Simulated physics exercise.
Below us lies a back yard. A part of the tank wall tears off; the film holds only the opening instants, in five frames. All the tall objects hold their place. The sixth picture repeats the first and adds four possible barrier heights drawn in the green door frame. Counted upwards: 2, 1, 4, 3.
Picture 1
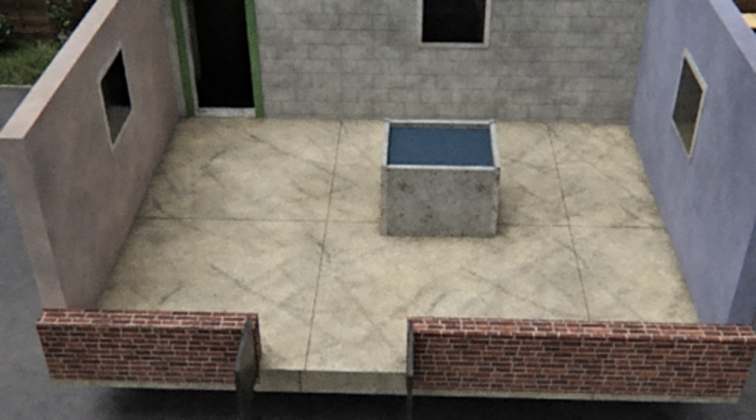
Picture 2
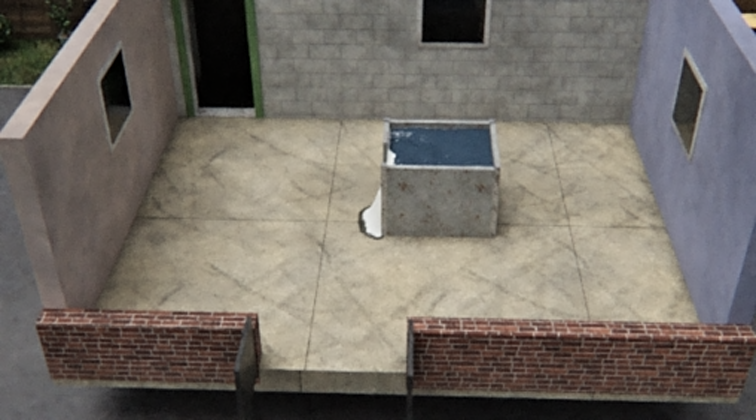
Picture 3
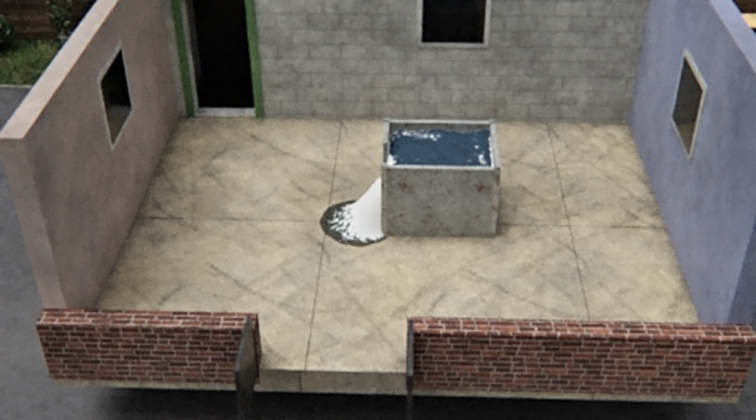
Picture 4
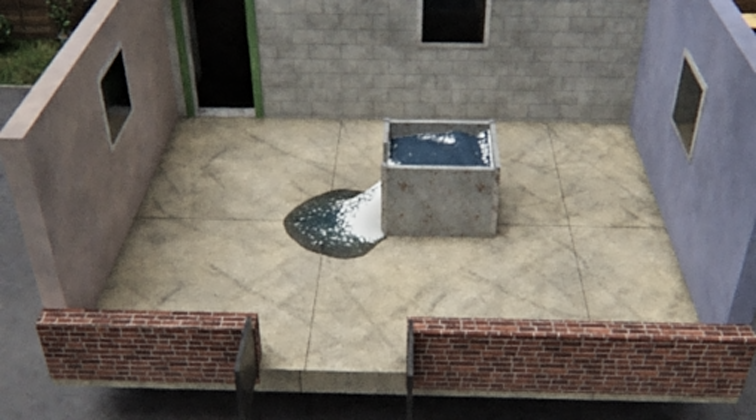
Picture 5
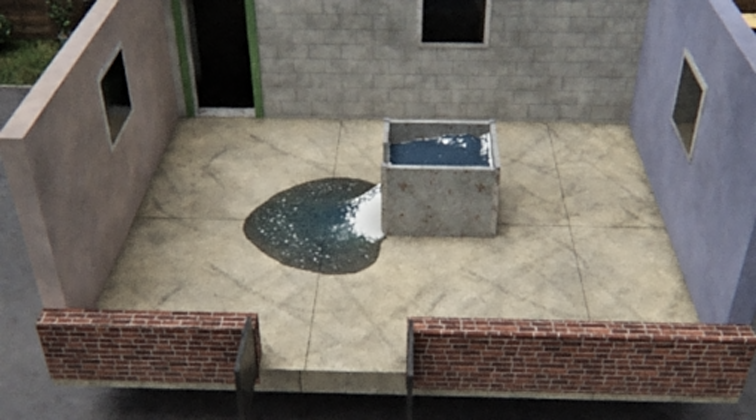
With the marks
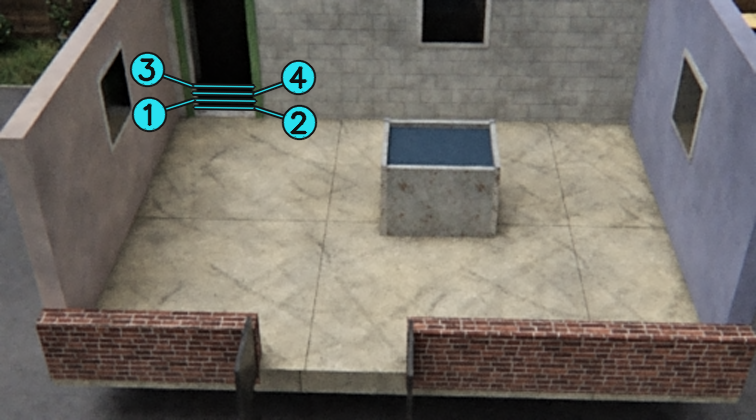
Back yard with a concrete tank, its still water starting to pour out the left side and spreading in a widening dark pool.
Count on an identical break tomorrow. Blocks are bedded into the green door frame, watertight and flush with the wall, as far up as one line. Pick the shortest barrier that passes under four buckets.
I would pick height 2.
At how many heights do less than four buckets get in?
All of the four.
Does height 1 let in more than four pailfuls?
No, not at all.
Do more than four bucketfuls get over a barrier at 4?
No, not at all.
In cyan, 1 at (224, 100); 2 at (225, 107); 3 at (222, 86); 4 at (223, 93); from the bottom up 2, 1, 4, 3.
If 1 is chosen, nothing gets over.
If 2 is chosen, a splash gets over, under a bucket.
If 3 is chosen, nothing gets over.
If 4 is chosen, nothing gets over.
